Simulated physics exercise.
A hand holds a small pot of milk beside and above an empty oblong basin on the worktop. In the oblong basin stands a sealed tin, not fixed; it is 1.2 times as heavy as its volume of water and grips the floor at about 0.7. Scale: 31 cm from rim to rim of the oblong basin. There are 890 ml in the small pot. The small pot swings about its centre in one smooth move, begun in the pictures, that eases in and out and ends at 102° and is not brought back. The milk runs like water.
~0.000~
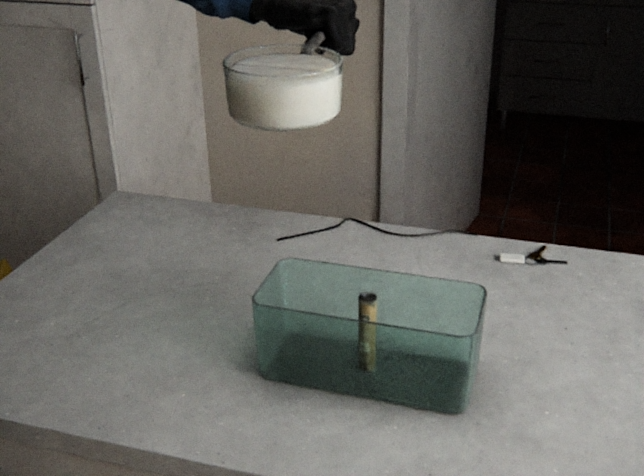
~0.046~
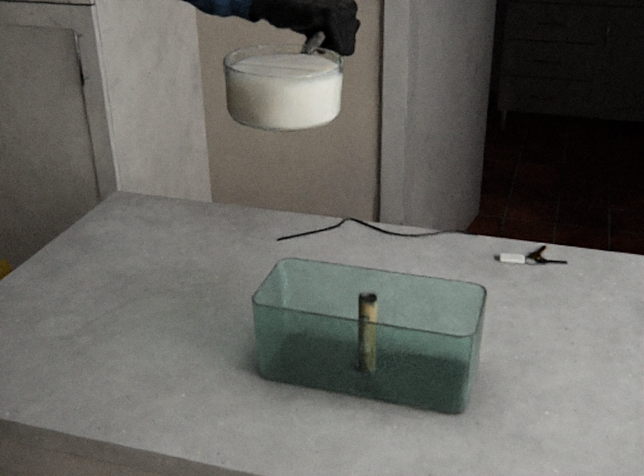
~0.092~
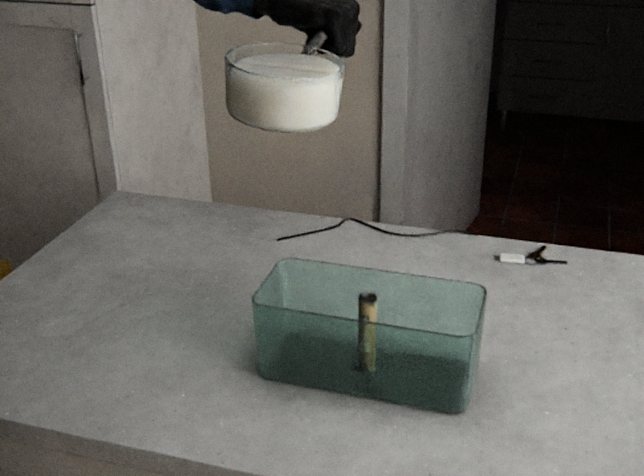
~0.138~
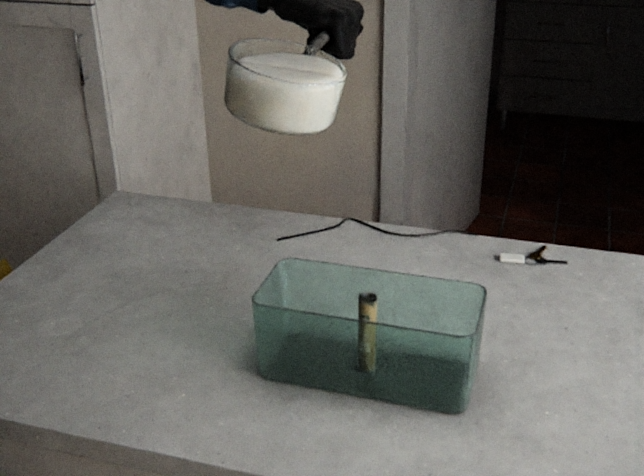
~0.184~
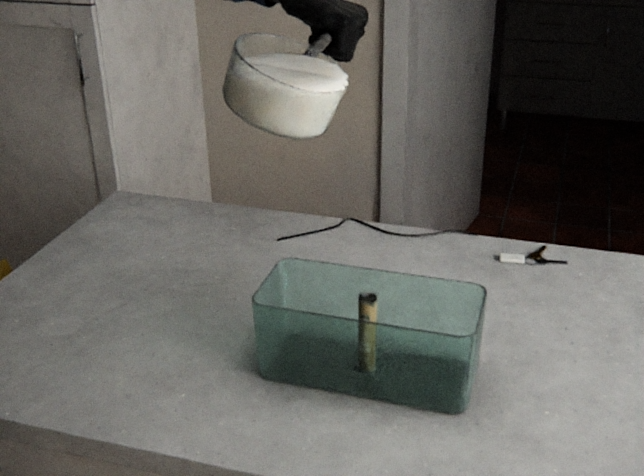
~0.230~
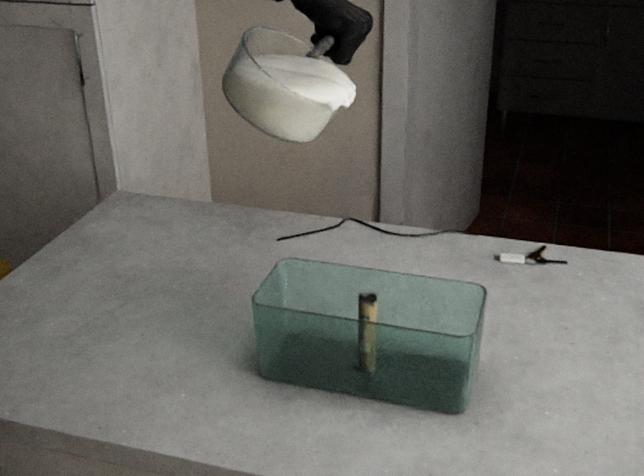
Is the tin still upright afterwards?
It goes over.
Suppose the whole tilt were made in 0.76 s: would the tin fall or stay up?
The tin goes over.
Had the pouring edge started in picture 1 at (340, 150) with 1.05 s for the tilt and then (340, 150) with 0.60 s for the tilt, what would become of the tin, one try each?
First it keeps standing; then it remains upright.
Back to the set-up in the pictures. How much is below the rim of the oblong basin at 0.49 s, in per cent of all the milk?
Some 7 per cent.
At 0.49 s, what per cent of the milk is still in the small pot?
About 22 per cent.
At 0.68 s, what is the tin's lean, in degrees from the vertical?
Near 0° from upright.
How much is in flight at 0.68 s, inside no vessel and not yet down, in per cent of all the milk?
Near 18 in a hundred.
By 0.49 s the tilt is 94° and 23 per cent is still to pour; the tin stands where it began.
By 0.68 s the tilt is 102° and 5 per cent is still to pour; the tin stands where it began.
By 0.88 s the tilt is 102° and 1 per cent is still to pour; the tin leans 54°.
By 1.10 s the tilt is 102° and 0 per cent is still to pour; the tin lies on its side.
At rest the tin lies on its side.
